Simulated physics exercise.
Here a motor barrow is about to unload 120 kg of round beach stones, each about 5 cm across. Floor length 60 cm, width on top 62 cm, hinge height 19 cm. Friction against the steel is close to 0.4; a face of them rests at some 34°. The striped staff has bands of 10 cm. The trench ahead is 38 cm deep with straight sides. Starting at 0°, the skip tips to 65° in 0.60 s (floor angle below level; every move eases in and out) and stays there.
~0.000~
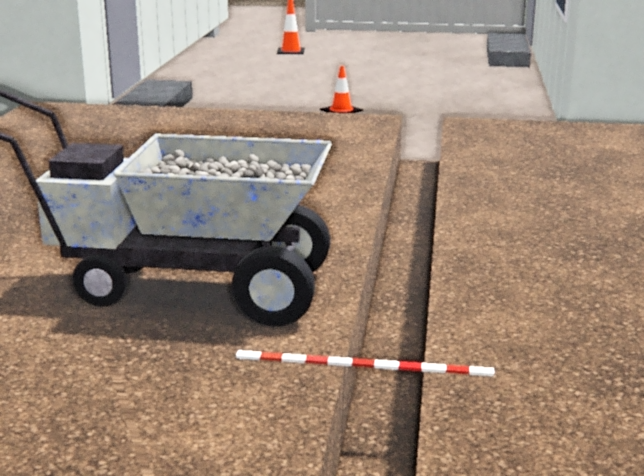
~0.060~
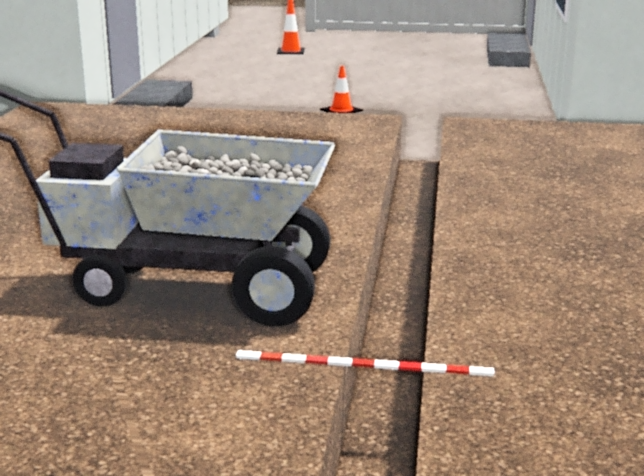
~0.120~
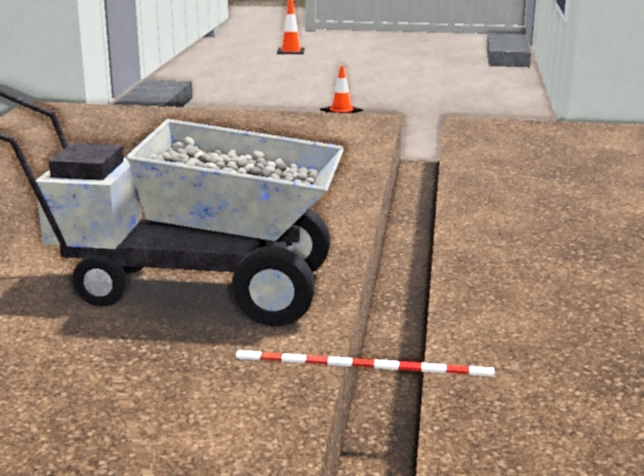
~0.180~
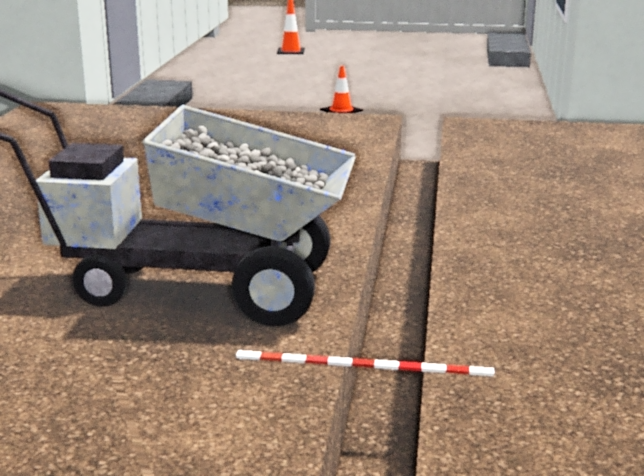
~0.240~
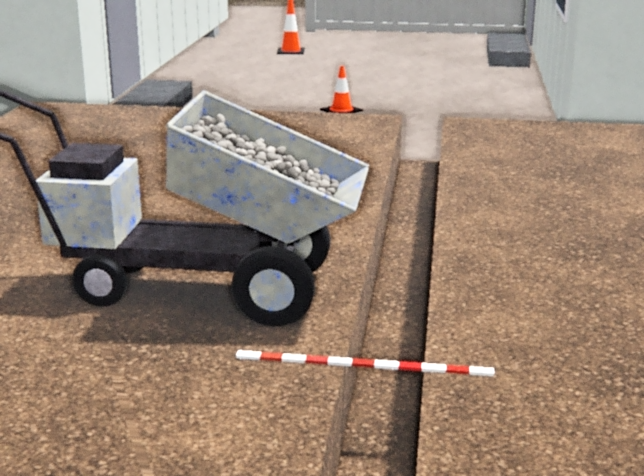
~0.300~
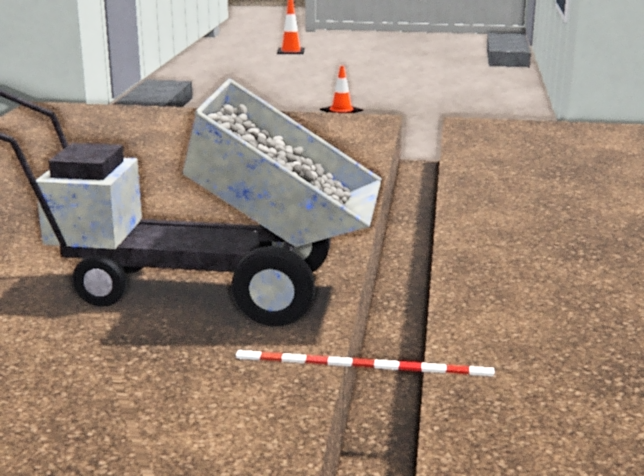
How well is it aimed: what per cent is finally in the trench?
Some 37 per cent of it.
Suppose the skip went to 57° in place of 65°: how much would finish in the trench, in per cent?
It would be near 25 per cent.
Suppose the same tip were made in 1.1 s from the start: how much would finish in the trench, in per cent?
In that case some 50 per cent.
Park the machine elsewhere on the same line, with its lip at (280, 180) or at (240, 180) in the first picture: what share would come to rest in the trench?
About 65 and 85 per cent.
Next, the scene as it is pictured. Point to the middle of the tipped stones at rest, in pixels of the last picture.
Their middle is at about (466, 306).
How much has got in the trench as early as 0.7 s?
Some 10 per cent.
After 0.4 s the floor is at 55°; 100 % in the skip; the foremost stones are at (371, 239).
After 0.7 s the floor is at 65°; 85 % in the skip, 8 % in the trench, 7 % past the trench; the foremost stones are at (454, 298).
After 1.0 s the floor is at 65°; 30 % in the skip, 10 % in the trench, 61 % past the trench; the foremost stones are at (621, 317).
After 3.0 s the floor is at 65°; 0 % in the skip, 37 % in the trench, 63 % past the trench; the foremost stones are past the picture's edge.
